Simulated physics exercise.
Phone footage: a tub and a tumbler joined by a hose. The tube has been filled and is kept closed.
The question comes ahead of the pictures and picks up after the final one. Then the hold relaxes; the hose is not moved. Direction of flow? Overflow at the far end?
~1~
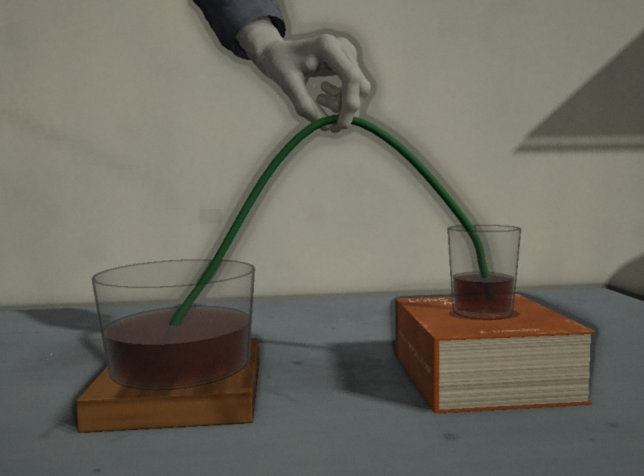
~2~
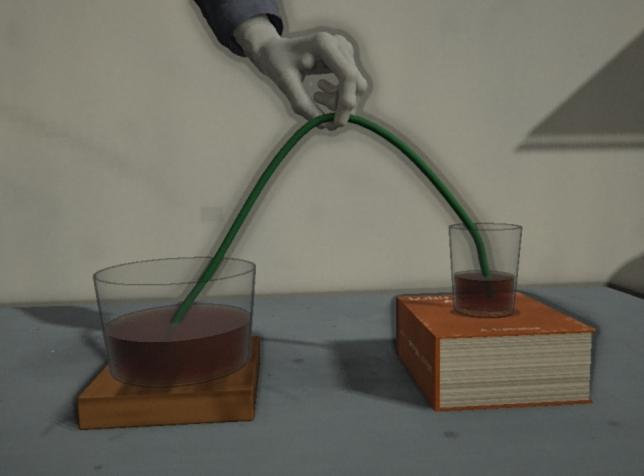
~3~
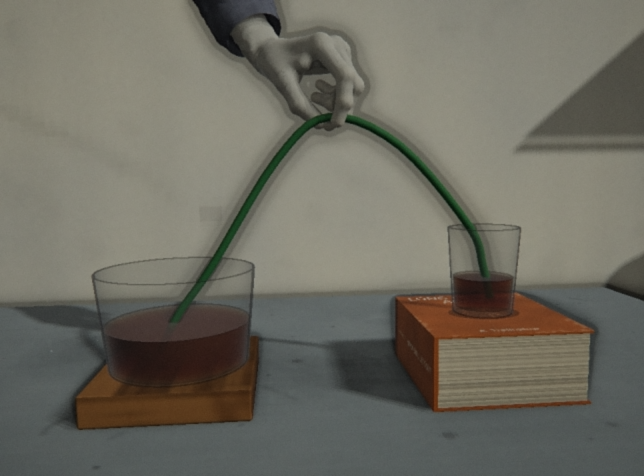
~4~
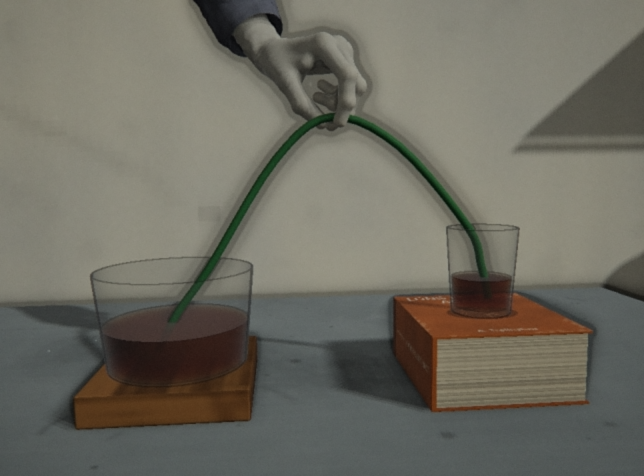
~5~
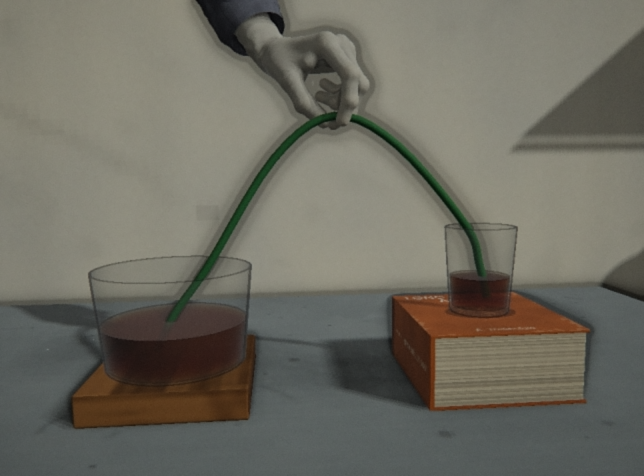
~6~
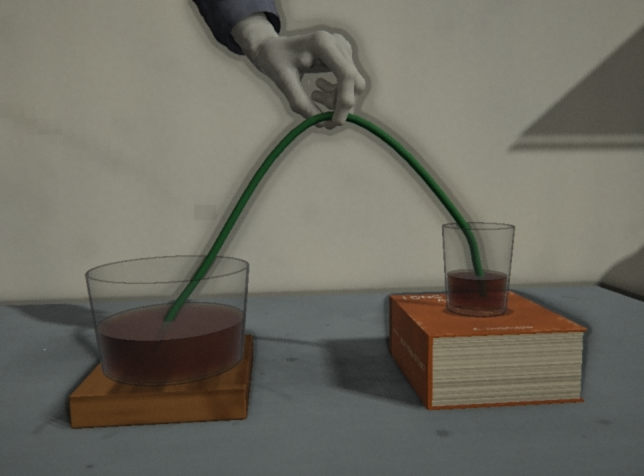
Flow: Left. Taker: None.
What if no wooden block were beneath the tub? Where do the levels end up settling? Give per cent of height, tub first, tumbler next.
45 % and 15 %, in order.
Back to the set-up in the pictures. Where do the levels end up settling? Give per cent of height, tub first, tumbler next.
The first ends at 45 percent and the second at 15 percent.
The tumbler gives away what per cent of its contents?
55 %, by my reckoning.
A moment on, the tub is about half full; the tumbler is about a third full.
Further on, the tub is about half full; the tumbler is about a quarter full.
When it is over, the tub is about half full; the tumbler is nearly empty.
